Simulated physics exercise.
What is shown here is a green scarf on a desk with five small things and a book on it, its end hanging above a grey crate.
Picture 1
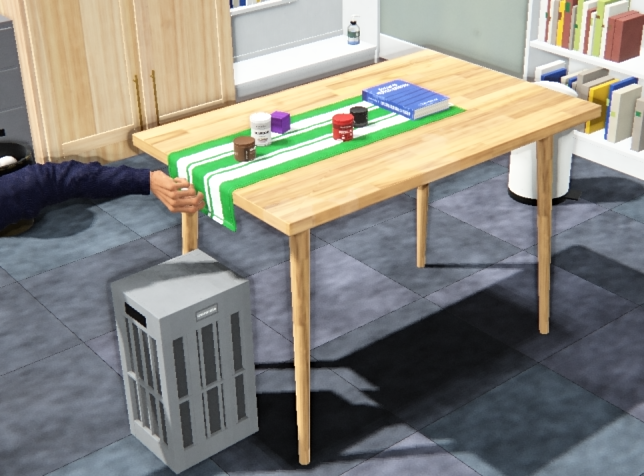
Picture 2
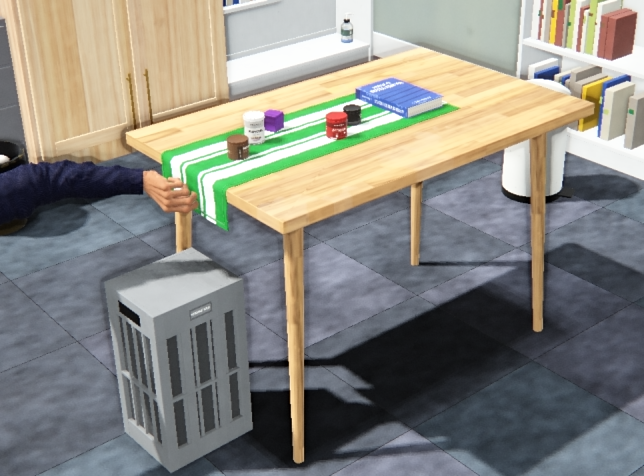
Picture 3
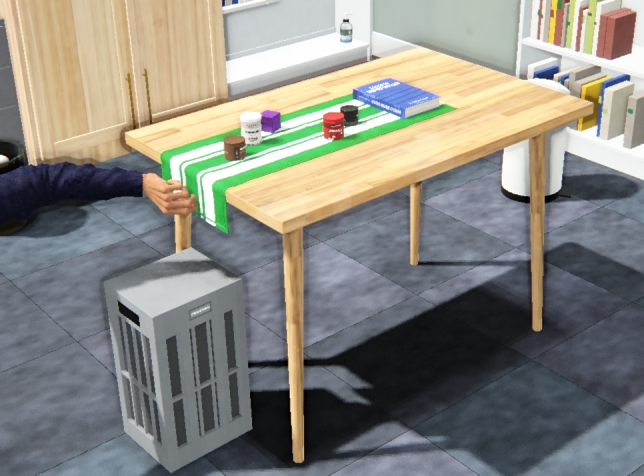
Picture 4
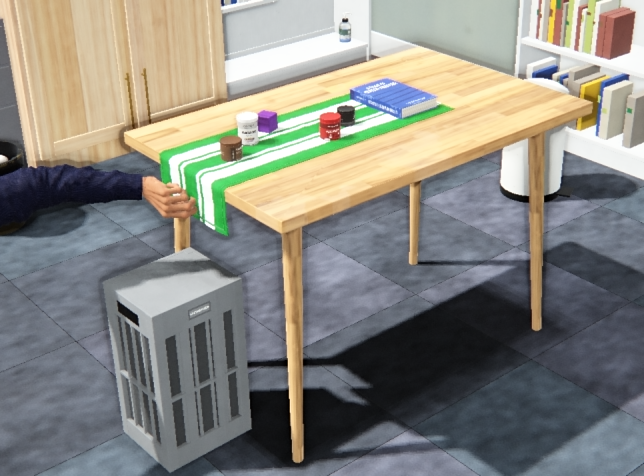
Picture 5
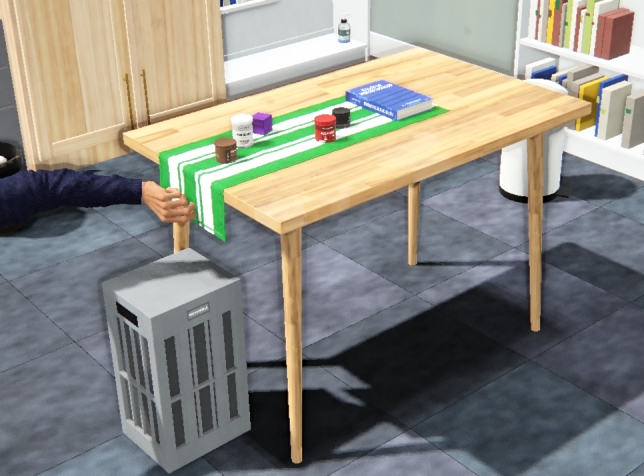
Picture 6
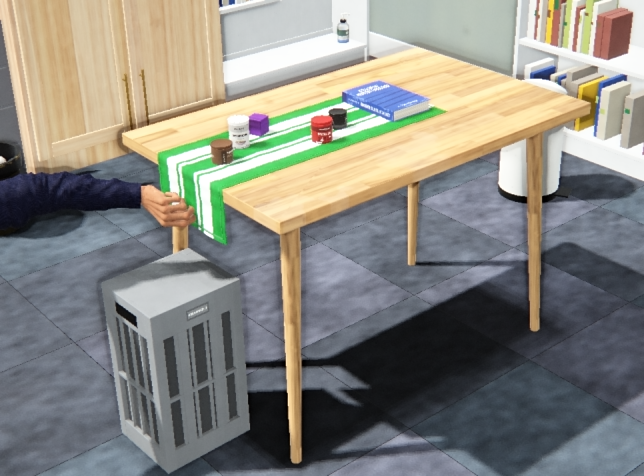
An arm in a dark blue sleeve reaches in from the left and grips the end of a green and white striped scarf on a pale wooden table, seen from slightly above. Brown, white, purple, red and black items and a blue book sit on it, with a grey crate below. After a tiny early view shift, the hand slowly draws the scarf slightly left, carrying everything along.
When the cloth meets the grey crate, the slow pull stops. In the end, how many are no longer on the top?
One object goes.
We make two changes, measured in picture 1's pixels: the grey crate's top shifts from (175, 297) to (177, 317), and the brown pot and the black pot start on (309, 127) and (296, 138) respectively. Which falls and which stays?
Observed: Brown pot remains seated; black pot remains seated.
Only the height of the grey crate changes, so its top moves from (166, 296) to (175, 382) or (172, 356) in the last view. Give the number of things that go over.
Numbers: 4; 3.
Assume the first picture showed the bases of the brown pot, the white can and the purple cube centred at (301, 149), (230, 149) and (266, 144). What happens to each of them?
Brown pot: Safe. White can: Lost. Purple cube: Safe.
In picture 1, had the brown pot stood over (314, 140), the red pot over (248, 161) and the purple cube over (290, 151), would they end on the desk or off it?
Looks like the brown pot hangs in there, the red pot ends up down, and the purple cube hangs in there.
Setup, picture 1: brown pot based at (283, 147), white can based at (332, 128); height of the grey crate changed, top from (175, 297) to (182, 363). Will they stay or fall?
The brown pot is lost; the white can stays put.
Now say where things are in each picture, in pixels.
The first frame shows hem (236, 231); brown pot (244, 140); white can (260, 117); purple cube (279, 114); red pot (343, 117); black pot (359, 109); top of the crate (175, 297).
The second frame shows hem (228, 231); brown pot (238, 138).
The third frame shows hem (228, 233); white can (251, 115).
The fourth frame shows hem (228, 236); purple cube (266, 114); top of the crate (167, 295).
The fifth frame shows hem (226, 242); red pot (325, 118).
The sixth frame shows hem (227, 244); brown pot (222, 143); white can (238, 119); purple cube (257, 117); red pot (322, 119); black pot (338, 111).
Soon after, hem near (194, 240); all still up.
After that, hem near (195, 259); all still up.
And then, hem on the crate; brown pot gone.
In the end, hem on the crate; brown pot gone. It carries off one.
